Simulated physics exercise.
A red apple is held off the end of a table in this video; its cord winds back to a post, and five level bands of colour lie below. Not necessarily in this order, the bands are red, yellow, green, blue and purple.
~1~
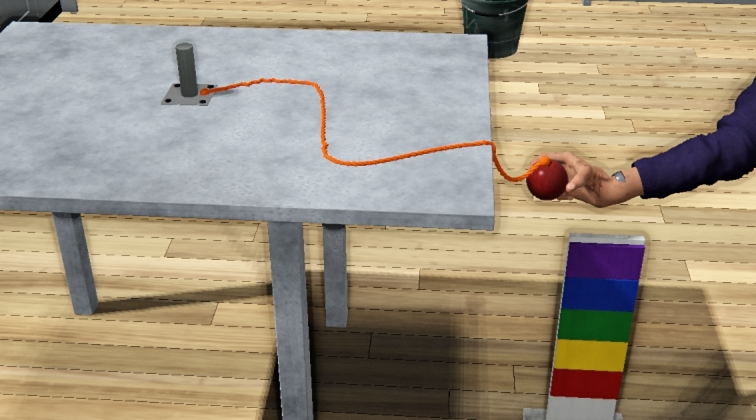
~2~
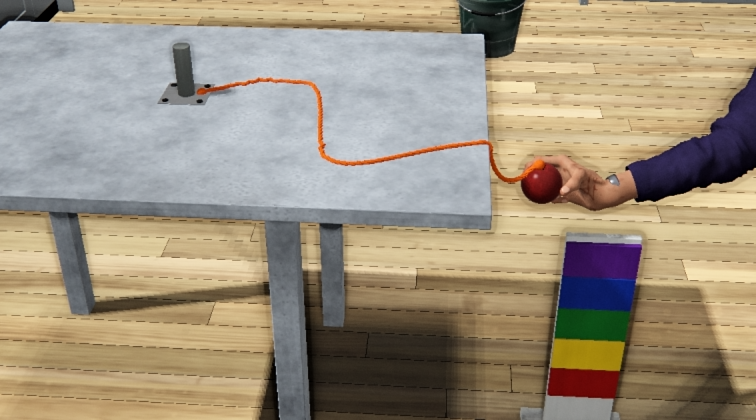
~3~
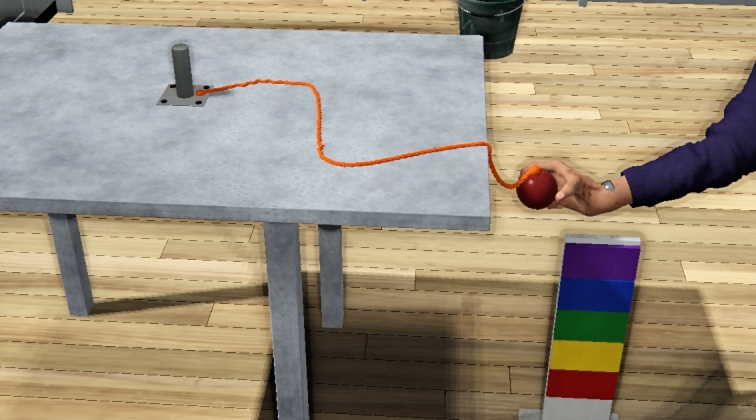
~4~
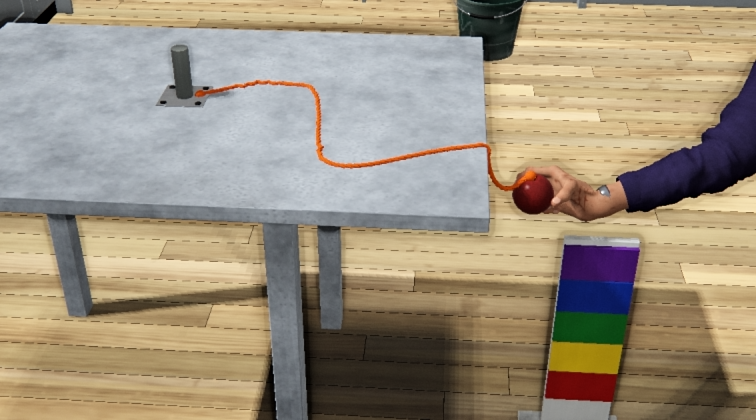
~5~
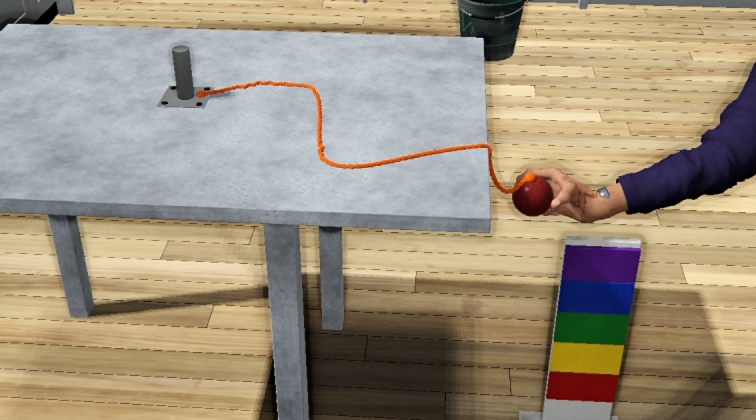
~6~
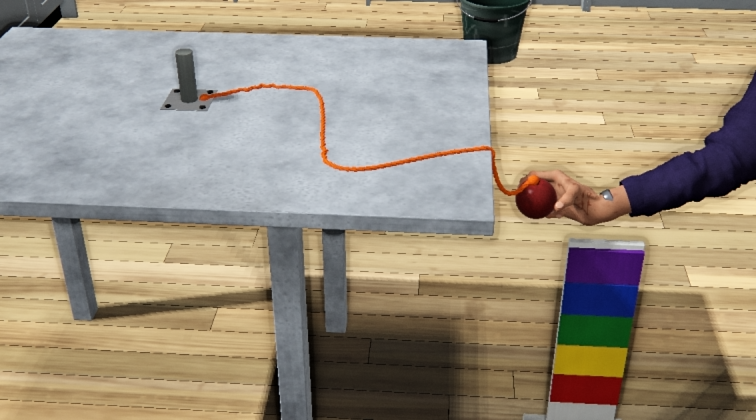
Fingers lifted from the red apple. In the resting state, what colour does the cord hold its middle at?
Its middle is held at yellow.
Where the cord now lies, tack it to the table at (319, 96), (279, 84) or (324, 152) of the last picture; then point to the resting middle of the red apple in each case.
Per try (px, approx.): (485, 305), (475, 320), (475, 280).
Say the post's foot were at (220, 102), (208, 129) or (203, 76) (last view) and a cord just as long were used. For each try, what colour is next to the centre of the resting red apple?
Answer, in order: Red, red, yellow.
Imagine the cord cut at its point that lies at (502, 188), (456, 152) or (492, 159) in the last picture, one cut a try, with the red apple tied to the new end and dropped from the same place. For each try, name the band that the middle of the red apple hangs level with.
One after the other, green; purple; blue.
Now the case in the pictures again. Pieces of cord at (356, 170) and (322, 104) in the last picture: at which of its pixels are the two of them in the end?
First one close to (489, 150), second close to (360, 113).
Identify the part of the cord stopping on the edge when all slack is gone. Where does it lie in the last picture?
The one at (335, 167).
Soon after, apple near (501, 337); level with green.
Then, apple near (450, 330); level with yellow.
Further on, apple near (494, 340); level with yellow.
At rest, apple near (472, 337); level with yellow. Its centre hangs level with the yellow band.
